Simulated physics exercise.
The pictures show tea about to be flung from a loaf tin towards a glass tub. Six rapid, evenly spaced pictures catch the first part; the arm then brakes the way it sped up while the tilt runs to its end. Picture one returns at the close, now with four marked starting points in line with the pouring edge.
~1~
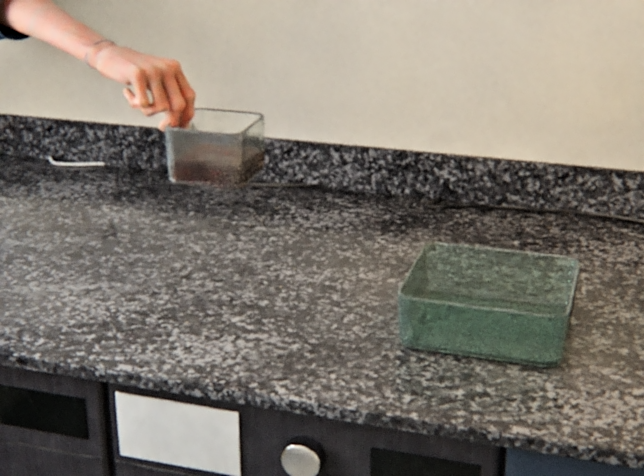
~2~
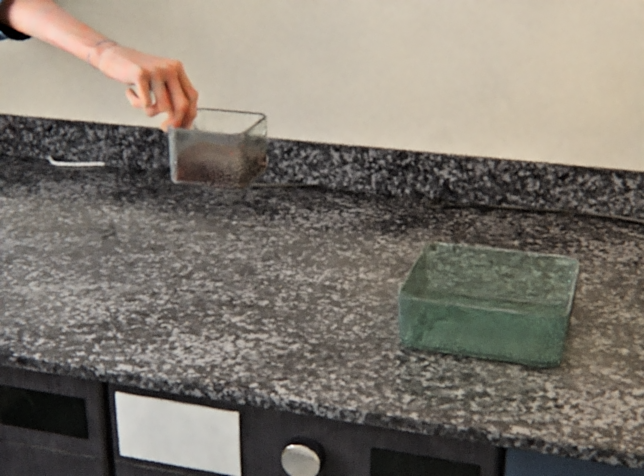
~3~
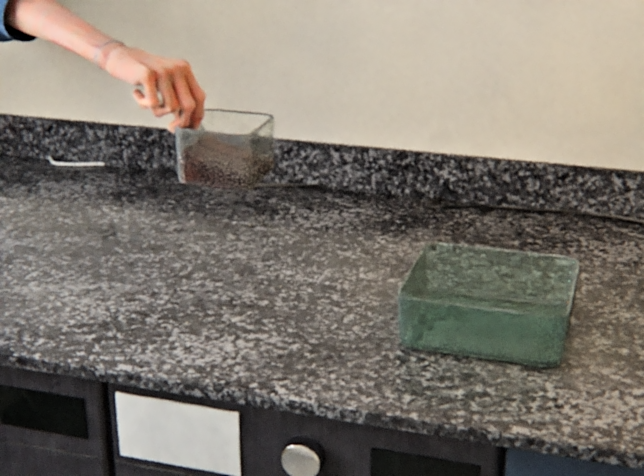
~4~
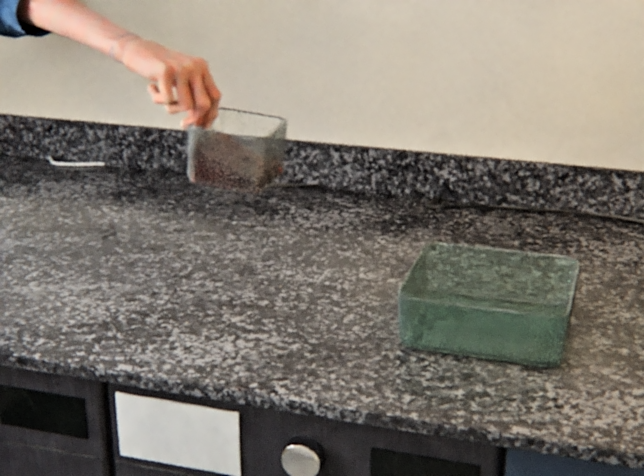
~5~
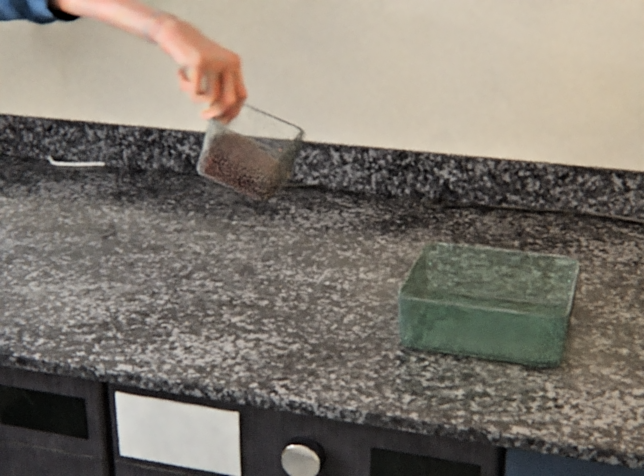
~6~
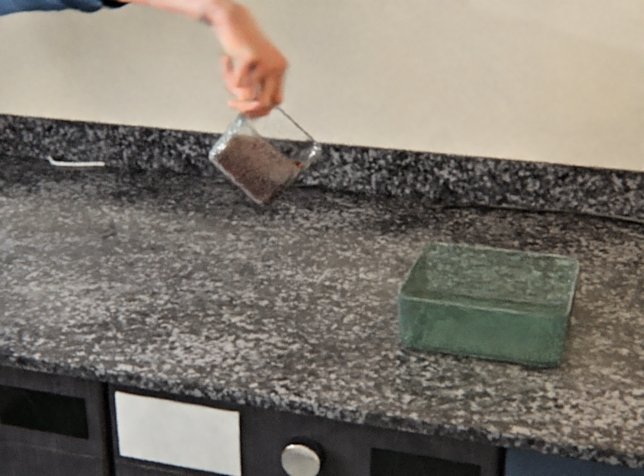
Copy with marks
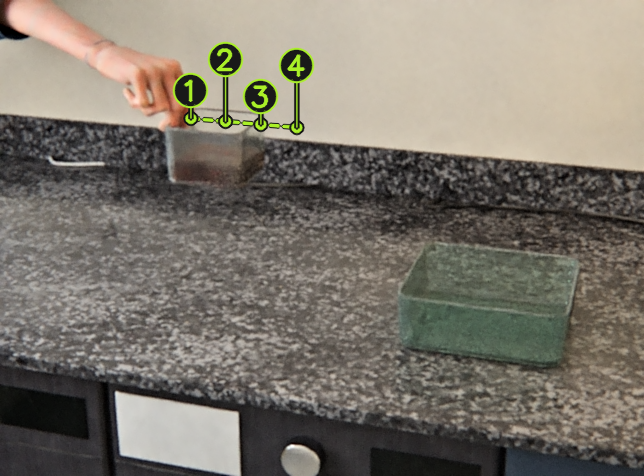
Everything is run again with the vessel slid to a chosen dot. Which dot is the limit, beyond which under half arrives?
Use place 4.
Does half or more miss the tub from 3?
Yes, that goes wrong.
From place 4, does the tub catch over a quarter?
Yes.
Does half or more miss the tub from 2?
Yes.
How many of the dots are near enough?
One.
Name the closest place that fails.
3.
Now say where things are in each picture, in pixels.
Upright, lip at (251, 123); tub from (399, 342) to (562, 365); nothing has left yet, in the first frame.
Upright, lip at (254, 123); nothing has left yet, in the second frame.
Upright, lip at (261, 124); nothing has left yet, in the third frame.
Tipped about 5°, lip at (275, 128); nothing has left yet, in the fourth frame.
Tipped about 19°, lip at (294, 140); nothing has left yet, in the fifth frame.
Tipped about 39°, lip at (311, 158); nothing has left yet, in the sixth frame.
In lime, 1 at (190, 118); 2 at (225, 121); 3 at (260, 124); 4 at (296, 127).
With 1, about 0 % lands in the tub, 100 % falls short.
With 2, about 0 % lands in the tub, 100 % falls short.
With 3, about 17 % lands in the tub, 79 % falls short and 4 % goes beside or beyond.
With 4, about 71 % lands in the tub, 17 % falls short and 12 % goes beside or beyond.
